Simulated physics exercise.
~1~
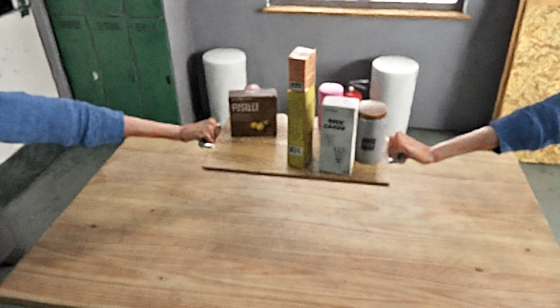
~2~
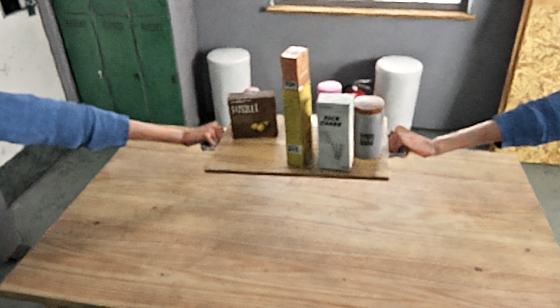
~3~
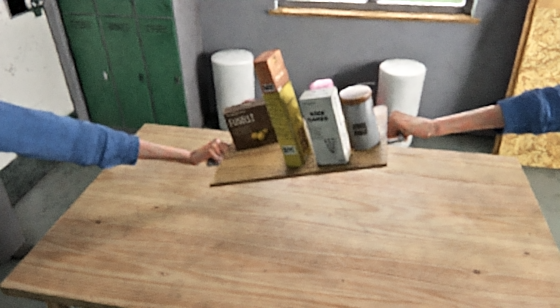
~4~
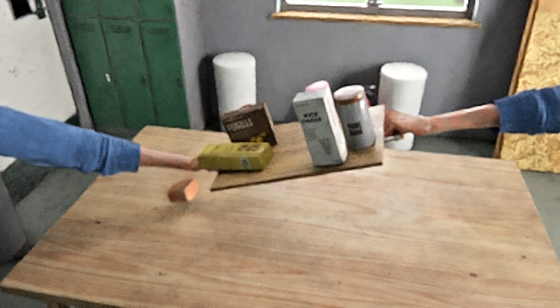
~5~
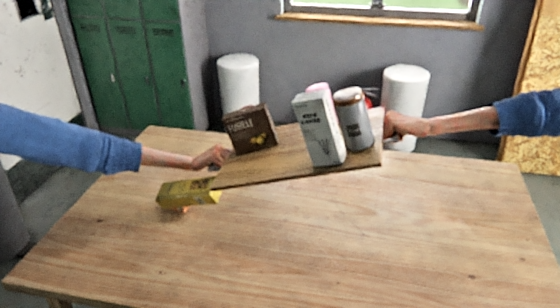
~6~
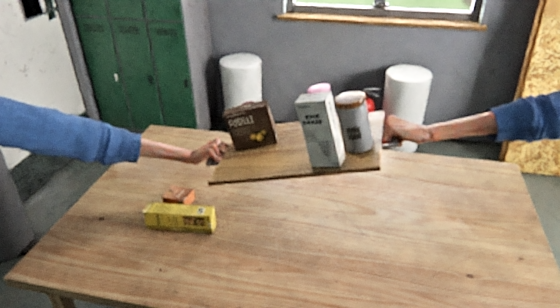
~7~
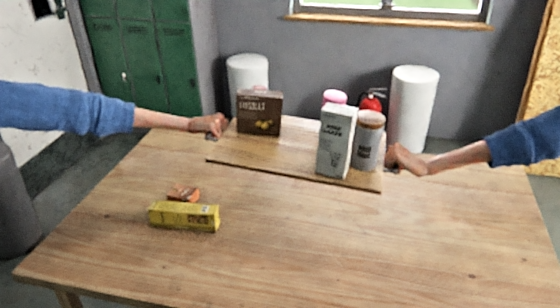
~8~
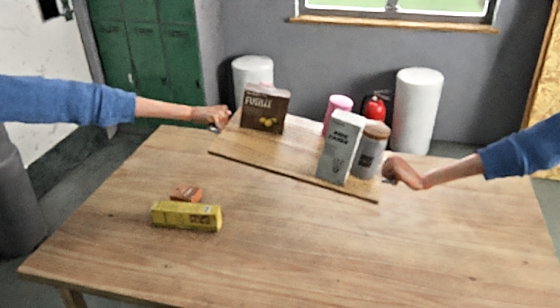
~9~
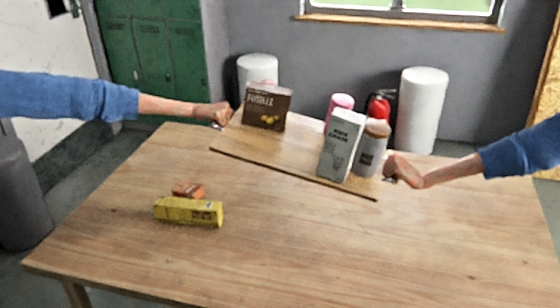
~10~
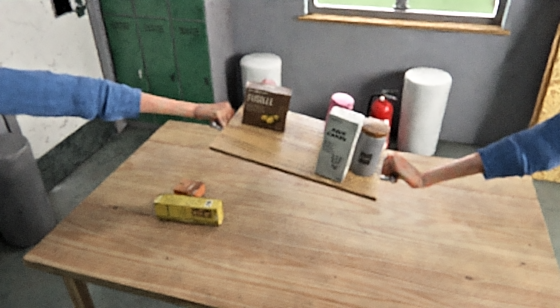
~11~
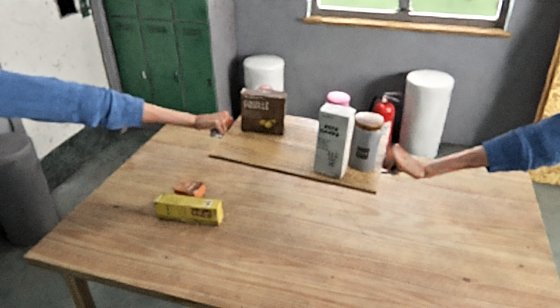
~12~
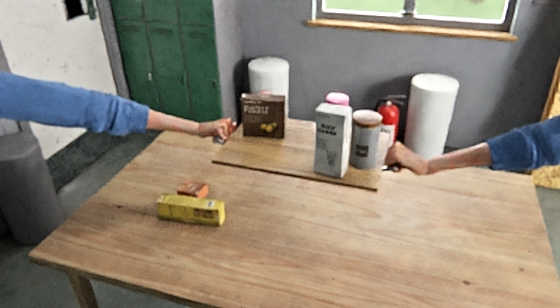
Over a wooden table, two hands tilt a tray, spilling two boxes, then level it.
